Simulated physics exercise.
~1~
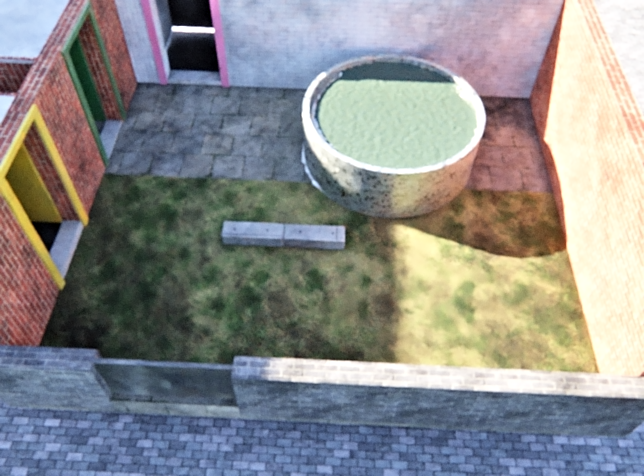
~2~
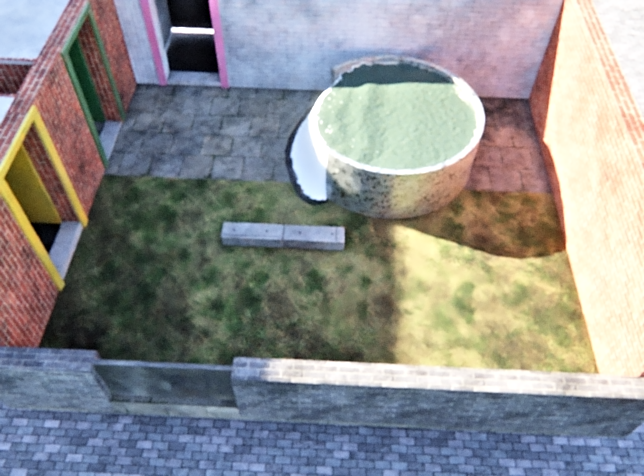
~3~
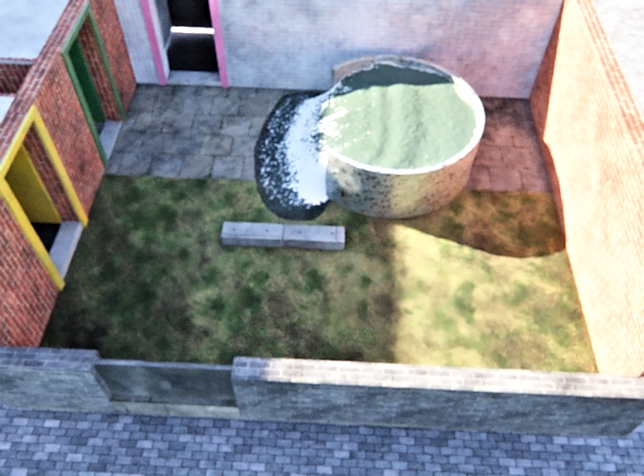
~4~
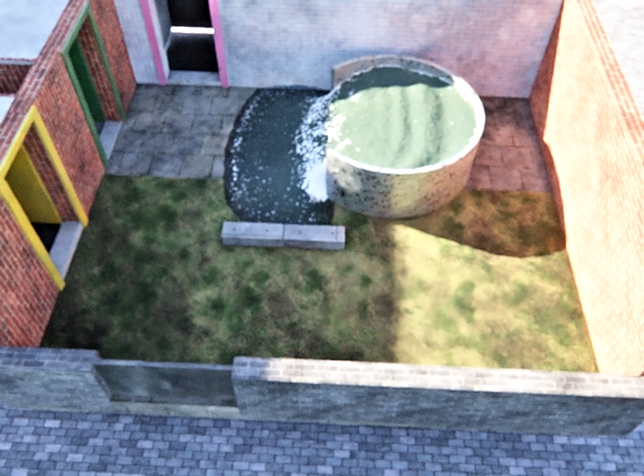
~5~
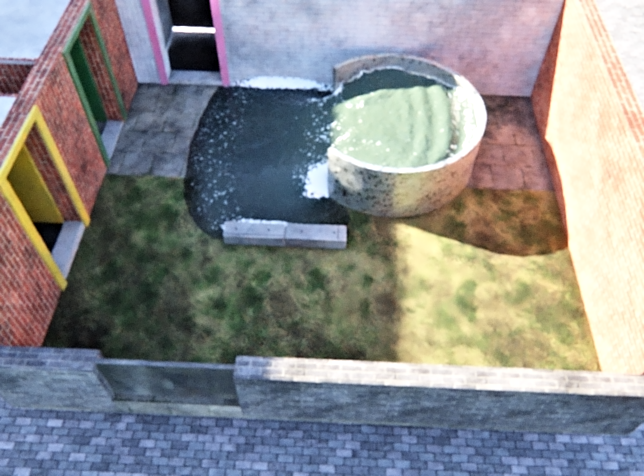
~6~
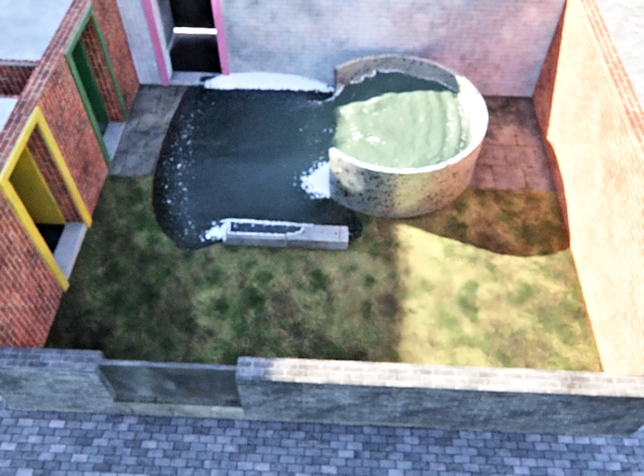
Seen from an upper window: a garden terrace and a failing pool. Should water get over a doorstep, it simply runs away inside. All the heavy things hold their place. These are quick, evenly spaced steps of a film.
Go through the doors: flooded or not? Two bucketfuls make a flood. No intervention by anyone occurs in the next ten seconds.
Pink door: Flooded. Yellow door: Flooded. Green door: Flooded.
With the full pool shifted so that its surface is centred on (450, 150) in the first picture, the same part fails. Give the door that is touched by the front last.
Bringing up the rear is the yellow door.
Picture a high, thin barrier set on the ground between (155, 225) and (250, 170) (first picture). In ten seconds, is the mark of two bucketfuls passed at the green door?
Note: Green above threshold.
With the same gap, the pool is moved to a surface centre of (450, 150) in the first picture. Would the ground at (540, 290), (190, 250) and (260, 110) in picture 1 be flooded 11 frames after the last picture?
Bone-dry, soaked, soaked.
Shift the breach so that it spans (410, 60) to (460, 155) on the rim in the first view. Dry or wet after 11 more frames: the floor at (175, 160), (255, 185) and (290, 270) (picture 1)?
Untouched, untouched, untouched.
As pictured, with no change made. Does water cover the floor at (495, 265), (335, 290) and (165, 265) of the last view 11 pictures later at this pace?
Taking them as listed, they are spared, spared and waterlogged.
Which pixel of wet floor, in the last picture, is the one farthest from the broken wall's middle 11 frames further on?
The wet point farthest out is around (49, 334).
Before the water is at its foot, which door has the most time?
The yellow-painted one.
A moment on, water covers 40 % of the floor; the pink door under two buckets in, the yellow door wet at the sill, nothing in, the green door over two buckets in.
Next, water covers 45 % of the floor; the pink door over two buckets in, the yellow door under two buckets in, the green door far over two buckets in.
Then, water covers 55 % of the floor; the pink door far over two buckets in, the yellow door over two buckets in, the green door far over two buckets in.
Later, water covers 75 % of the floor; the pink door far over two buckets in, the yellow door over two buckets in, the green door far over two buckets in.
In the end, water covers 95 % of the floor; the pink door far over two buckets in, the yellow door over two buckets in, the green door far over two buckets in.
